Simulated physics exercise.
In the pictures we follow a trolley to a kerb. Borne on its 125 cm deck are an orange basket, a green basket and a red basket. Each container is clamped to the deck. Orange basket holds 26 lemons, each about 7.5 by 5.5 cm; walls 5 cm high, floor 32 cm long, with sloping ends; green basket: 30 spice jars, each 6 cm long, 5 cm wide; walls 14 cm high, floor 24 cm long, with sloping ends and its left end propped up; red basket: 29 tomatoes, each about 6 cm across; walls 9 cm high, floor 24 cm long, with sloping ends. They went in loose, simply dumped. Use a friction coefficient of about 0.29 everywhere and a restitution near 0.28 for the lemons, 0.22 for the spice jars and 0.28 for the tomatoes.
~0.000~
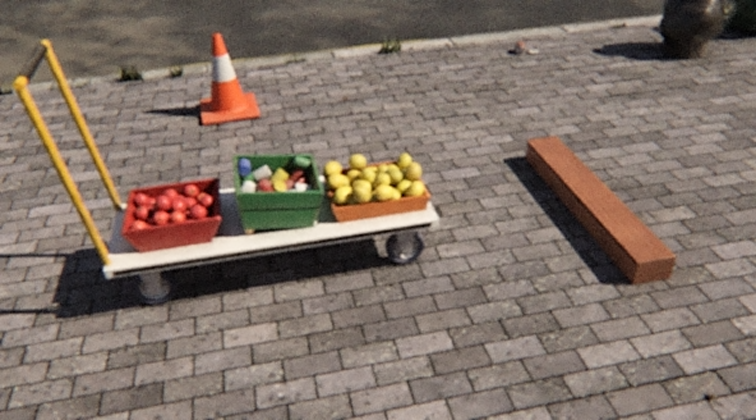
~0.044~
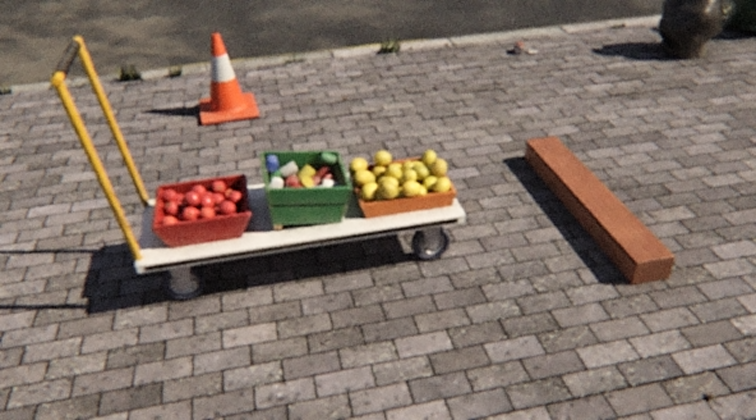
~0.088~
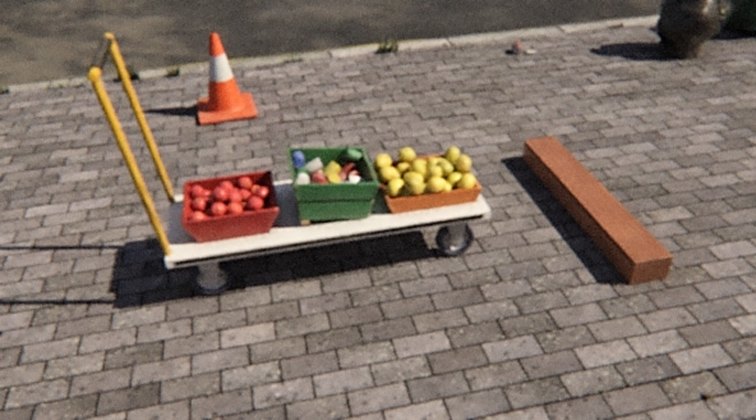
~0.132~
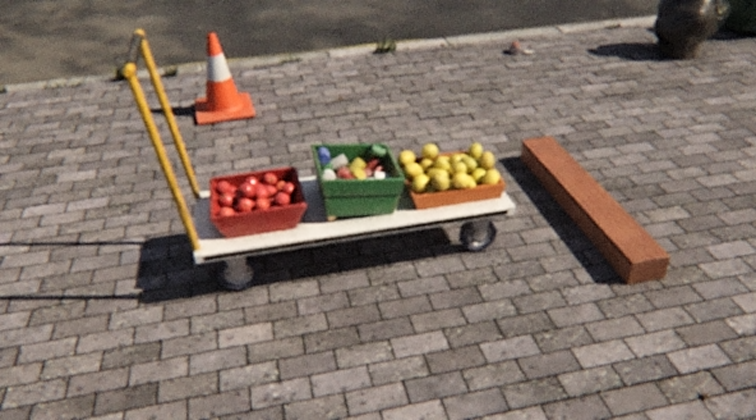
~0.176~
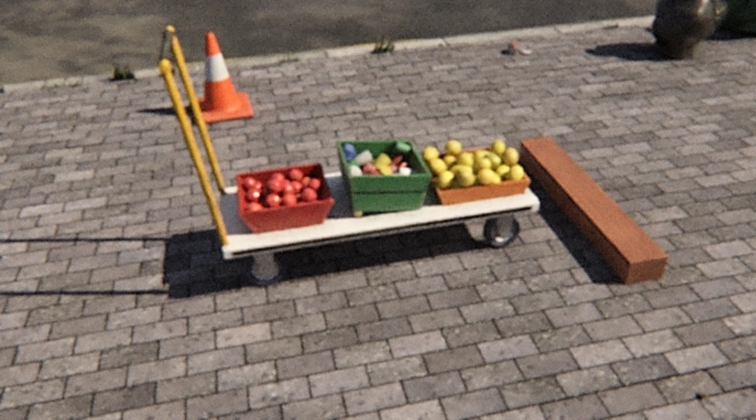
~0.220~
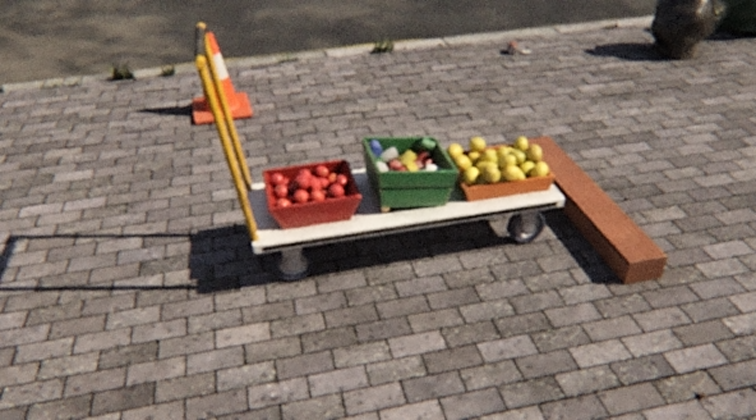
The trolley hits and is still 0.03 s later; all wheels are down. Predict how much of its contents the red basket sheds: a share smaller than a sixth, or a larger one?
Spillage goes beyond one sixth.
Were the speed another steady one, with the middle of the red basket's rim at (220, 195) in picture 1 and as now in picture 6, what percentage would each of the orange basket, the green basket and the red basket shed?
That would give orange basket 30 %, green basket 0 % and red basket 0 %.
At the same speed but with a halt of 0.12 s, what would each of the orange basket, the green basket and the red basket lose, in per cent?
With that change, orange basket 40 per cent, green basket 10 per cent, red basket 10 per cent.
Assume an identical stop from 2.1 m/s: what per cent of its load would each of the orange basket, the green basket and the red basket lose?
Orange basket 40 %, green basket 0 %, red basket 10 %.
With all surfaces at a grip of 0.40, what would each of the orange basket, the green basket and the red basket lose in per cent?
Orange basket 40%, green basket 10%, red basket 20%.
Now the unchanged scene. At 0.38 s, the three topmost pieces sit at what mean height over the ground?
Roughly 44 cm.
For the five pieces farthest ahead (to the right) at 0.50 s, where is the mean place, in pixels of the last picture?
Near (620, 154) in pixels.
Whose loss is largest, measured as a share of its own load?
Answer: The orange basket.
After 0.28 s, the wheels strike.
After 0.38 s, orange basket 21 in, 5 out, green basket 30 in, 0 out and red basket 29 in, 0 out.
After 0.50 s, orange basket 17 in, 9 out, green basket 29 in, 1 out and red basket 22 in, 7 out.
After 0.73 s, orange basket 15 in, 11 out, green basket 28 in, 2 out and red basket 20 in, 9 out.
Final count (at 1.23 s), orange basket 15 in, 11 out, green basket 28 in, 2 out and red basket 21 in, 8 out. Asked share, 8 of 29, 28 per cent.
